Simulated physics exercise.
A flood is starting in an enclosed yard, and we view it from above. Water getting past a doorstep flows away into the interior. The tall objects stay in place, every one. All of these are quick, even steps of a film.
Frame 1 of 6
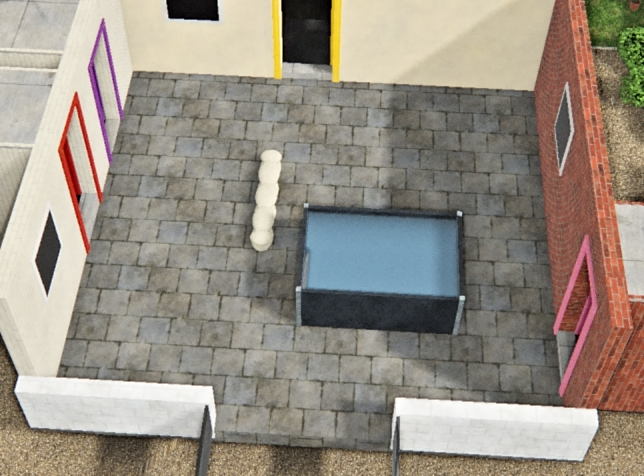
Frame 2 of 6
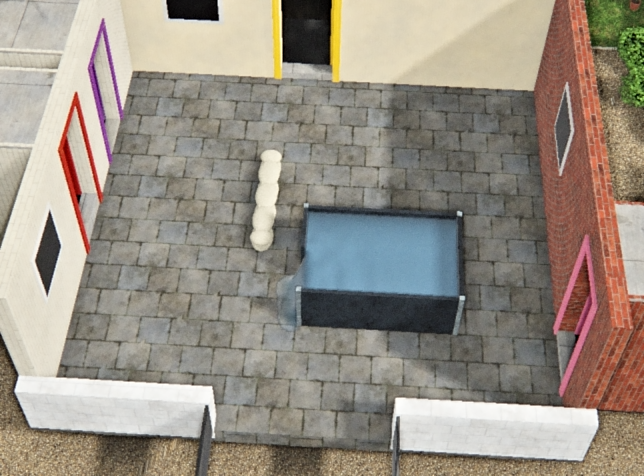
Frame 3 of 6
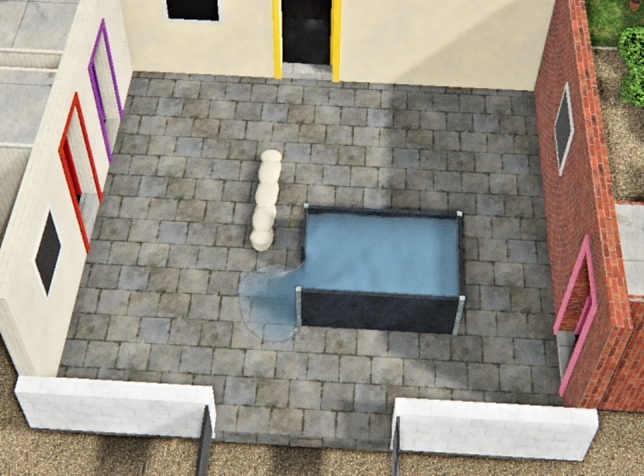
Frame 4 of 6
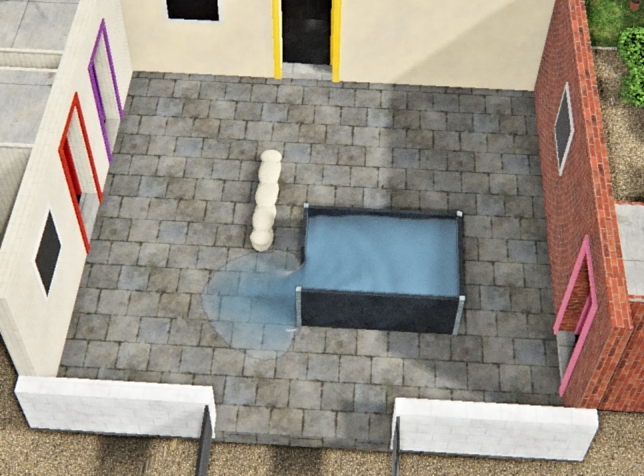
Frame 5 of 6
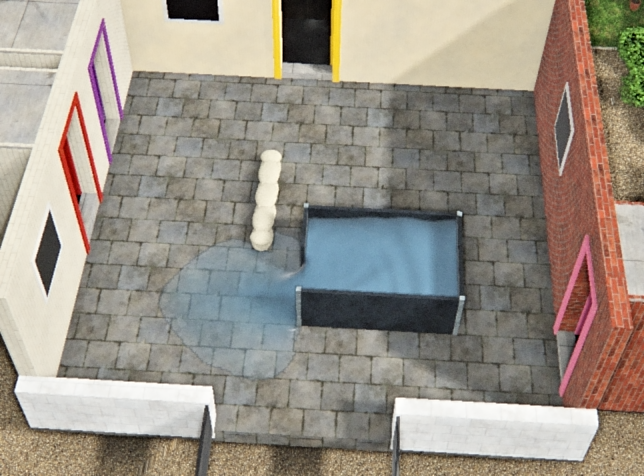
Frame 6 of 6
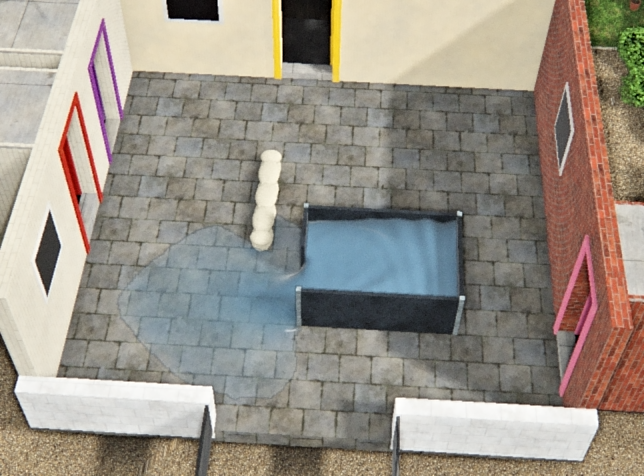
Water pours from the left side of a tank and spreads leftward across the paved yard.
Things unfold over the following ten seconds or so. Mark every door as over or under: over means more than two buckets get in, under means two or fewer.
Yellow door - under; purple door - over; red door - under; pink door - under.
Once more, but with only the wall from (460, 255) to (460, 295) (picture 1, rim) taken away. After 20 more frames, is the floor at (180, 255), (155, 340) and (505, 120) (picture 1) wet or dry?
In the order you gave them, I get still bare, still bare, drenched.
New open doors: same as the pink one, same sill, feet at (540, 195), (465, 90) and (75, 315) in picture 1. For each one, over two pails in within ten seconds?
Taking the new doors in the order given: The first comes up short, the second comes up short, the third tops it.
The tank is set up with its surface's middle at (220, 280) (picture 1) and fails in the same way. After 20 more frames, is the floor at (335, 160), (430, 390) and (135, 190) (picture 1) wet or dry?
One after the other: No water, wet, wet.
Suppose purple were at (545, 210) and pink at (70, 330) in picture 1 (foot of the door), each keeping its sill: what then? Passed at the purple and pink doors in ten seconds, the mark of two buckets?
My reading: The purple door stays within the limit, the pink door exceeds the limit.
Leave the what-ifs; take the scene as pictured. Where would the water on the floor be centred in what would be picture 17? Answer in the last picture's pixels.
I reckon somewhere around (267, 296).
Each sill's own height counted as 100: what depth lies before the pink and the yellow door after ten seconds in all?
In order: Roughly 30 and 40 in a hundred.
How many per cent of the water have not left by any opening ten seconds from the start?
I'd say roughly 90 percent.
A moment on, water covers 25 % of the floor; the yellow door not reached, the purple door not reached, the red door wet at the sill, nothing in, the pink door not reached.
Next, water covers 25 % of the floor; the yellow door not reached, the purple door wet at the sill, nothing in, the red door wet at the sill, nothing in, the pink door not reached.
Then, water covers 35 % of the floor; the yellow door not reached, the purple door under two buckets in, the red door wet at the sill, nothing in, the pink door not reached.
Later, water covers 55 % of the floor; the yellow door wet at the sill, nothing in, the purple door over two buckets in, the red door wet at the sill, nothing in, the pink door not reached.
In the end, water covers 90 % of the floor; the yellow door wet at the sill, nothing in, the purple door over two buckets in, the red door wet at the sill, nothing in, the pink door wet at the sill, nothing in.
